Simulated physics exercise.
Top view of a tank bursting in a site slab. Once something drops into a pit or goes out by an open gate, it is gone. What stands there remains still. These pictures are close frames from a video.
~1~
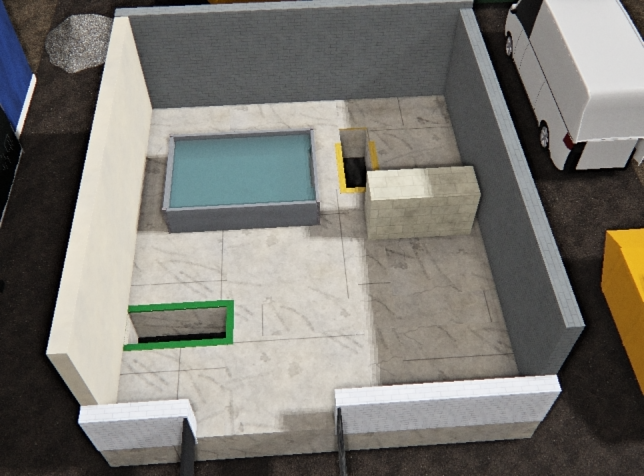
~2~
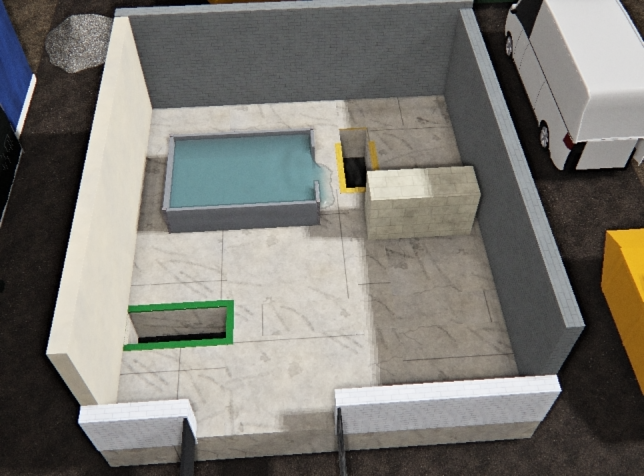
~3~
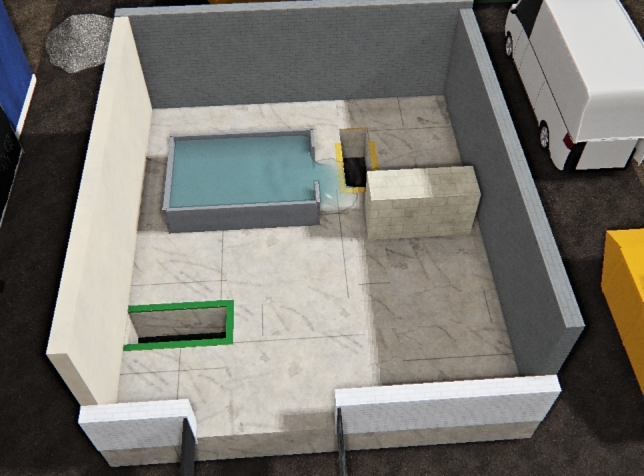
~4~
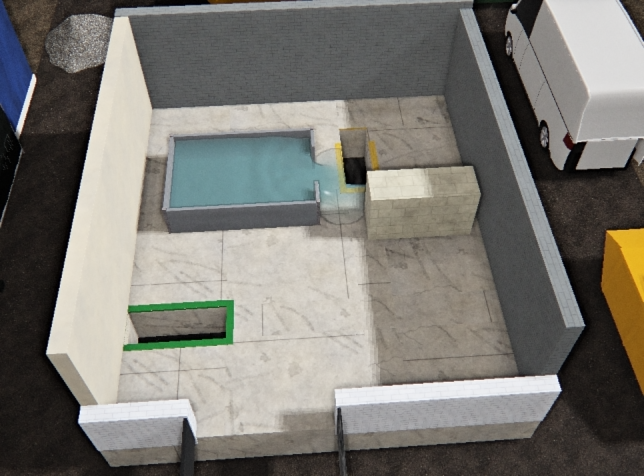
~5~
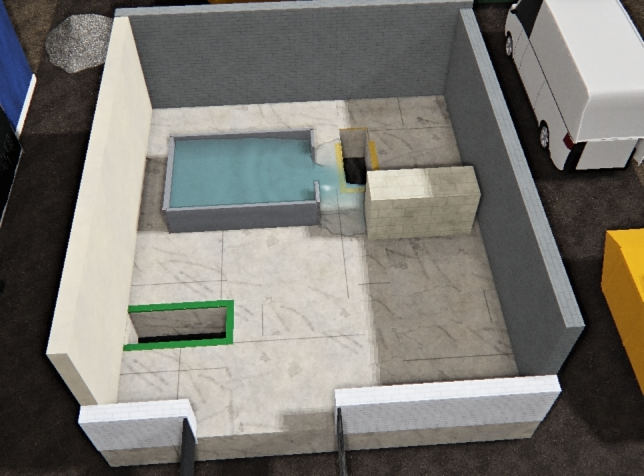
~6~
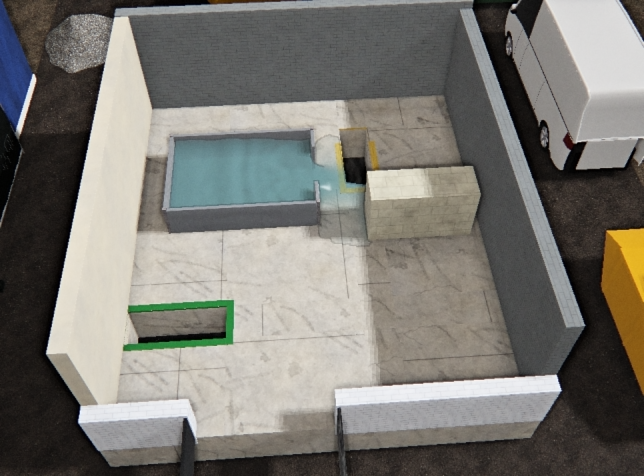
A walled slab holding a raised water tank, its right side breaking open and water spilling out around a yellow-edged pit.
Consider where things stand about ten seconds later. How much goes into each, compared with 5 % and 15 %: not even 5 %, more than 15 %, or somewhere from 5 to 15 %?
In the end gate: Short of a twentieth, yellow pit: Upwards of fifteen per cent, green pit: Short of a twentieth.
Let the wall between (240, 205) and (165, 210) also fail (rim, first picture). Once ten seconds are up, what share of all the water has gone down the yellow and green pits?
I'd say the yellow pit gets around 0 percent and the green pit around 65 percent.
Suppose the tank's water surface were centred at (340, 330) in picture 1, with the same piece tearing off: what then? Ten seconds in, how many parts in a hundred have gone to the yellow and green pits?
The yellow pit gets roughly 4 per cent and the green pit roughly 8 per cent.
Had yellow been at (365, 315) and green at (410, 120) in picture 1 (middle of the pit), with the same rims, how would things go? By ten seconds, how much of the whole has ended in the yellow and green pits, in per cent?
The yellow pit takes 4 per cent, and the green pit takes 45 per cent.
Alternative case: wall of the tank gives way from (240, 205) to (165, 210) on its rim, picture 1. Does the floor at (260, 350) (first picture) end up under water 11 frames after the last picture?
It would be soaked by then.
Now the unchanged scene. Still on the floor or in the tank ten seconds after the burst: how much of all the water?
I'd put it at about 46 per cent.
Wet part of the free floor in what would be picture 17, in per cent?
15 %.
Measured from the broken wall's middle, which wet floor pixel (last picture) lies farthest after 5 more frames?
Point: (472, 220) in the last picture's pixels.
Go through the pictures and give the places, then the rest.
In the first picture, the open tank at (242, 170) is whole and still.
In the second picture, water pours out at (313, 180) and has run to (319, 167).
In the third picture, water pours out at (313, 181) and has run to (352, 199).
In the fourth picture, water pours out at (313, 181) and has run to a hidden place.
In the fifth picture, water pours out at (313, 180) and has run to a hidden place.
In the sixth picture, the front is at a hidden place, out from the gap at (313, 180).
A moment on, water covers 10 % of the floor; the gate 0 %, the yellow pit 11 %, the green pit 0 %.
Next, water covers 15 % of the floor; the gate 0 %, the yellow pit 19 %, the green pit 0 %.
Then, water covers 25 % of the floor; the gate 0 %, the yellow pit 28 %, the green pit 0 %.
Later, water covers 35 % of the floor; the gate 0 %, the yellow pit 40 %, the green pit 0 %.
In the end, water covers 55 % of the floor; the gate 2 %, the yellow pit 51 %, the green pit 0 %.
